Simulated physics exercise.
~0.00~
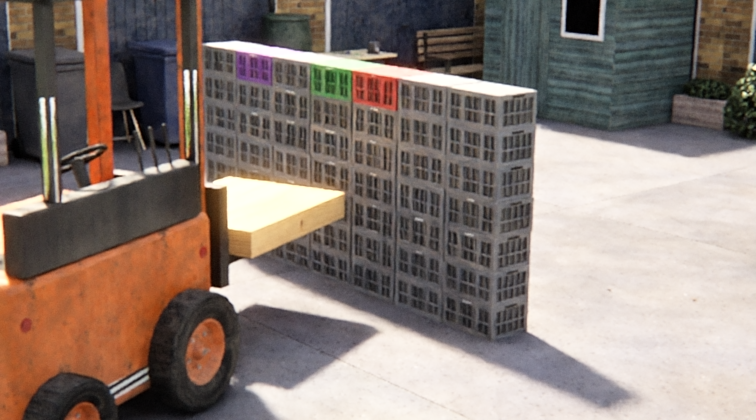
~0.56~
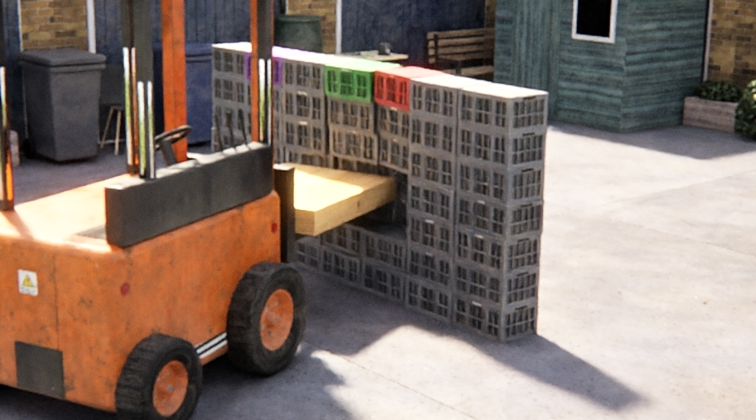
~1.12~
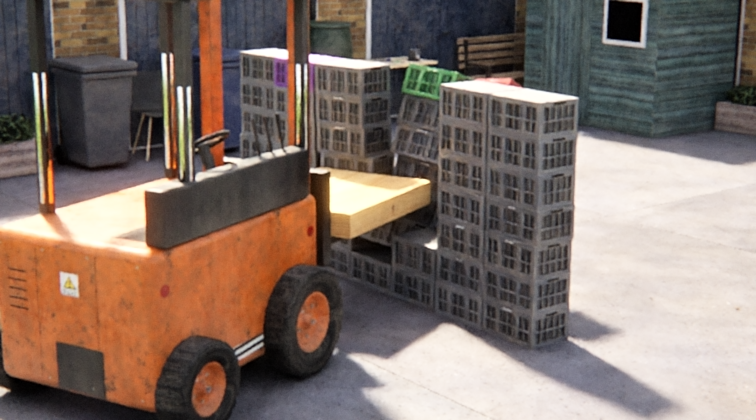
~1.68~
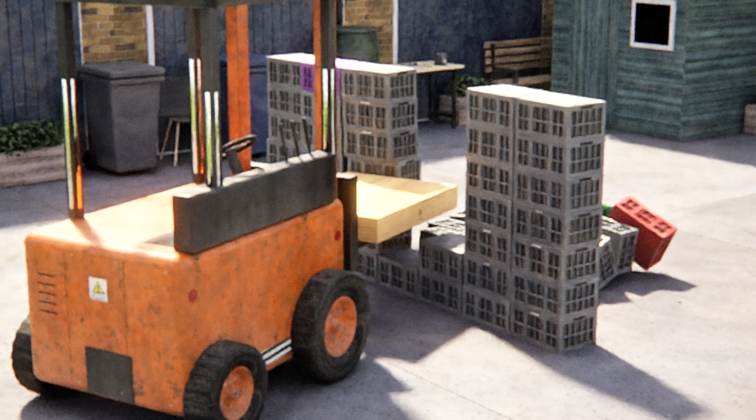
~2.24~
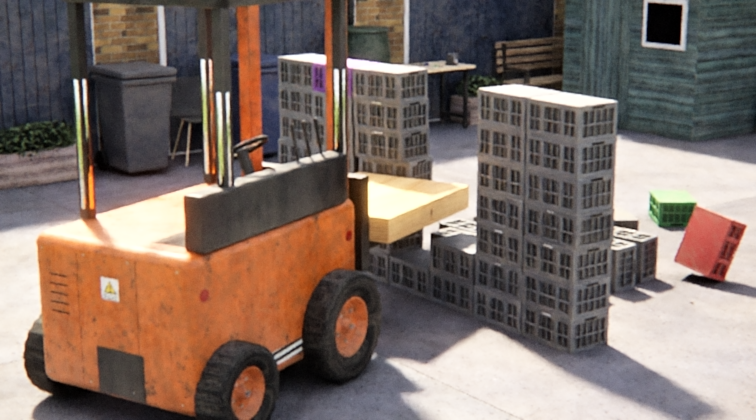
An orange forklift pushes its load through a crate wall, toppling the red and green crates.
